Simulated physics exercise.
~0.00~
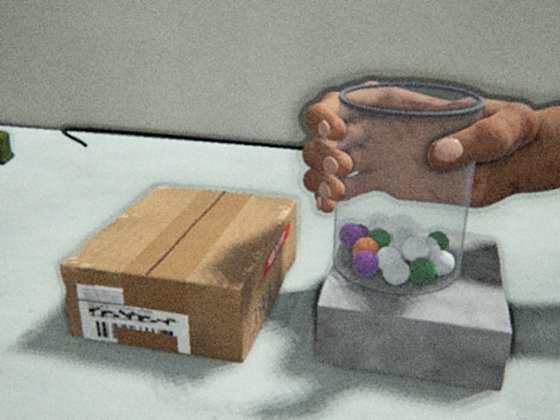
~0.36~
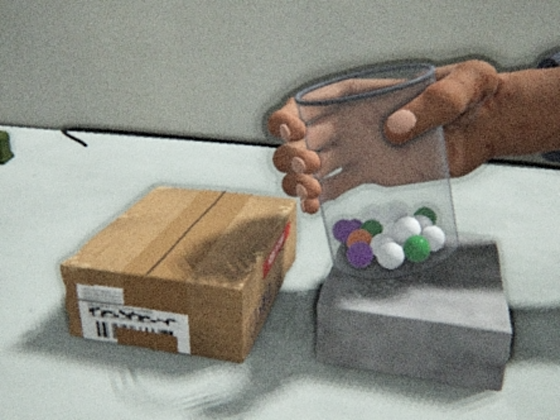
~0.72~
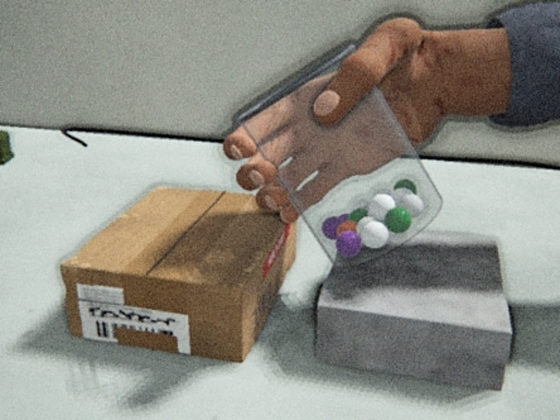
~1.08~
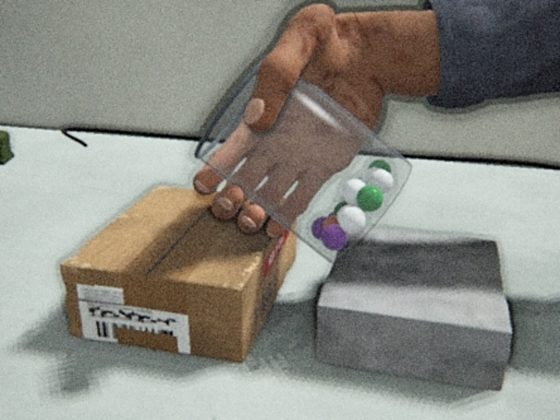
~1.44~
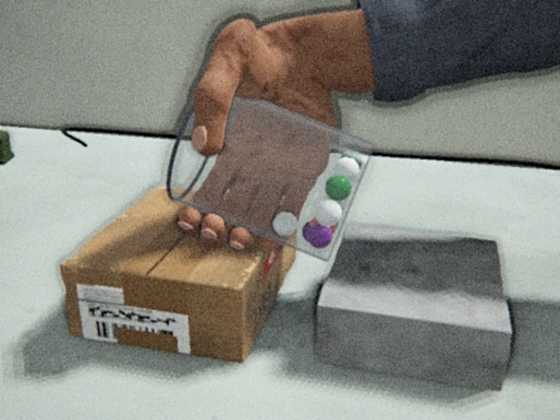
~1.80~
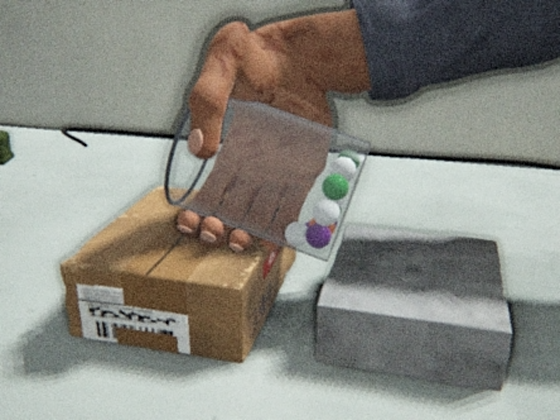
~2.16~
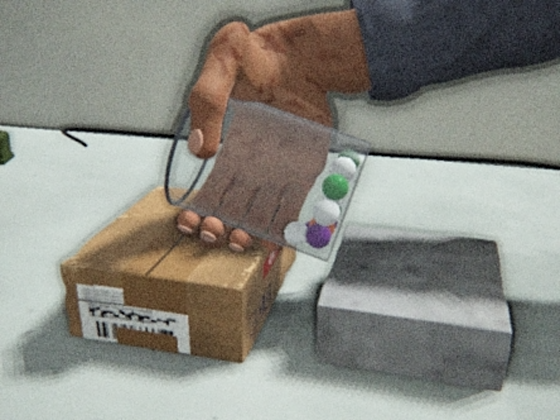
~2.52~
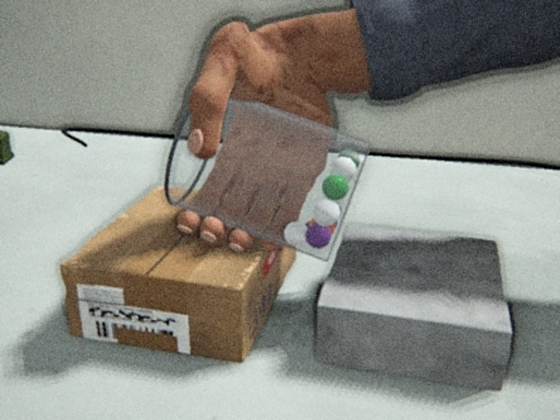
A clear glass holding purple, orange, green and white balls was lifted by a hand from a gray block, tipped steadily to the left, and laid nearly on its side against a cardboard box, where the hand held it still with the balls still inside.
